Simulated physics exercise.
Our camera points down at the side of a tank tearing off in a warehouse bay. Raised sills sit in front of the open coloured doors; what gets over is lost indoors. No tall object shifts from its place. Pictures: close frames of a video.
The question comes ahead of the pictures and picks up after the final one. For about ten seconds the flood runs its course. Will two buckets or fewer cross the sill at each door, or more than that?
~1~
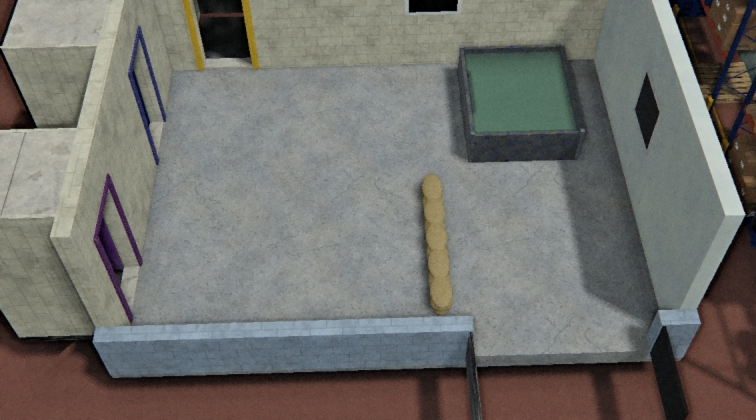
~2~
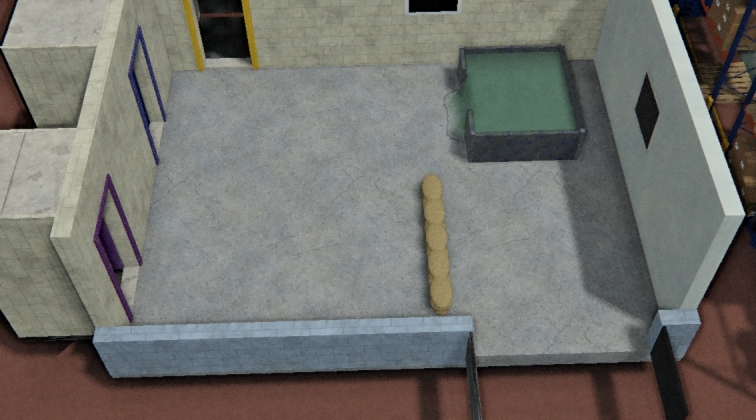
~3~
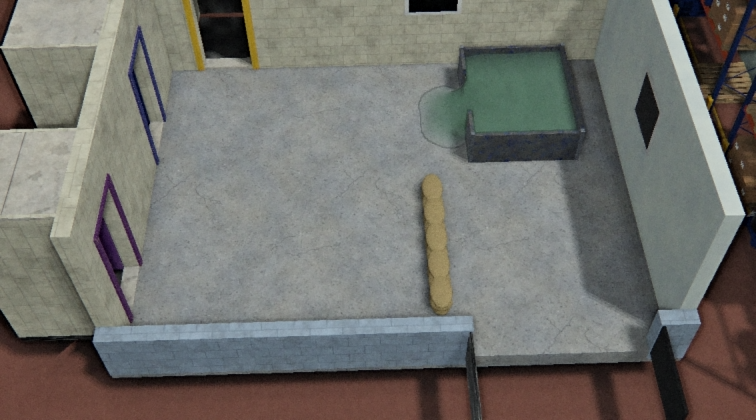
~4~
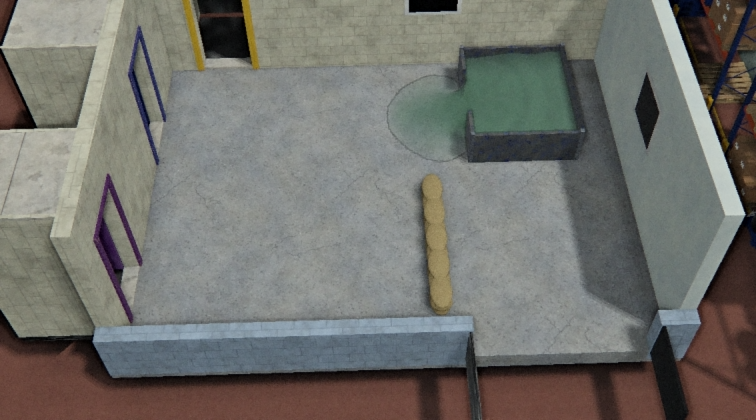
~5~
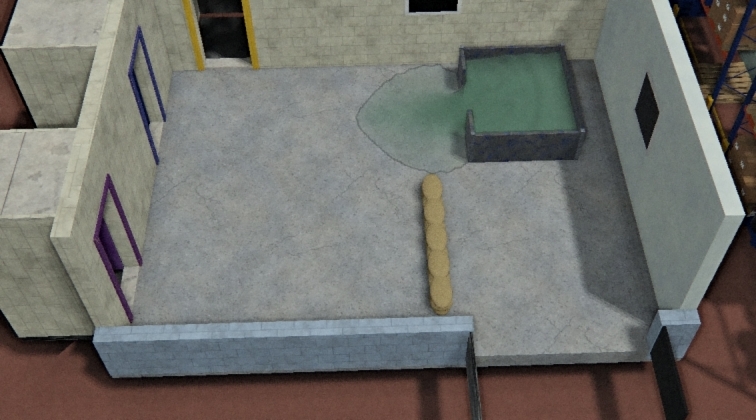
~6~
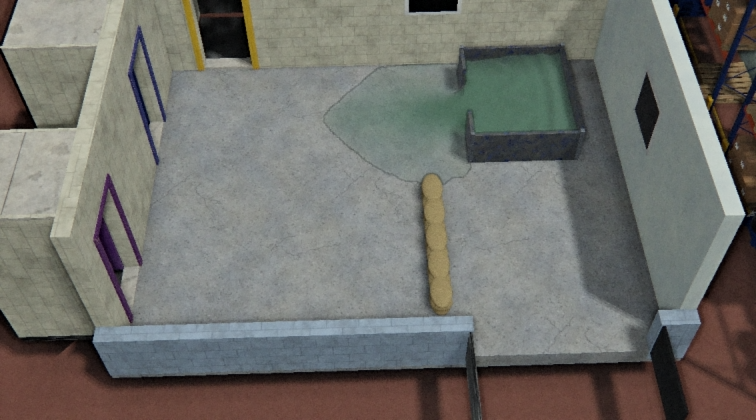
The blue door is going to be over the line, the purple door is going to be over the line, the yellow door is going to be over the line.
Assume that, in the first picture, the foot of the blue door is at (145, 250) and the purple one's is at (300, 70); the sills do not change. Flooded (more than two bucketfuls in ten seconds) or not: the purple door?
Purple door lets more in.
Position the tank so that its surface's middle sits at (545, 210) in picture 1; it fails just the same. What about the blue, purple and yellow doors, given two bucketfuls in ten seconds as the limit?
As I read it, the blue door remains beneath it, the purple door remains beneath it and the yellow door remains beneath it.
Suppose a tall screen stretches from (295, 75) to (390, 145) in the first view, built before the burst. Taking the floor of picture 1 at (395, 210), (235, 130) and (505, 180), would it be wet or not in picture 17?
Reading them off in sequence: Swamped, spared, spared.
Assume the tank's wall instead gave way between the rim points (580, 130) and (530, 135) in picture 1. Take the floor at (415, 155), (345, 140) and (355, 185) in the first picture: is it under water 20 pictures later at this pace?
Sequence of results: Missed by the flood, missed by the flood, missed by the flood.
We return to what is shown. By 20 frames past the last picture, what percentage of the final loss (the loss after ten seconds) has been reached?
Near 20 in a hundred, I reckon.
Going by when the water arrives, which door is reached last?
It has to be the door marked purple.
A moment on, water covers 25 % of the floor; the blue door not reached, the purple door not reached, the yellow door not reached.
Next, water covers 40 % of the floor; the blue door under two buckets in, the purple door not reached, the yellow door wet at the sill, nothing in.
Then, water covers 55 % of the floor; the blue door over two buckets in, the purple door wet at the sill, nothing in, the yellow door under two buckets in.
Later, water covers 55 % of the floor; the blue door far over two buckets in, the purple door under two buckets in, the yellow door over two buckets in.
In the end, water covers 70 % of the floor; the blue door far over two buckets in, the purple door over two buckets in, the yellow door over two buckets in.
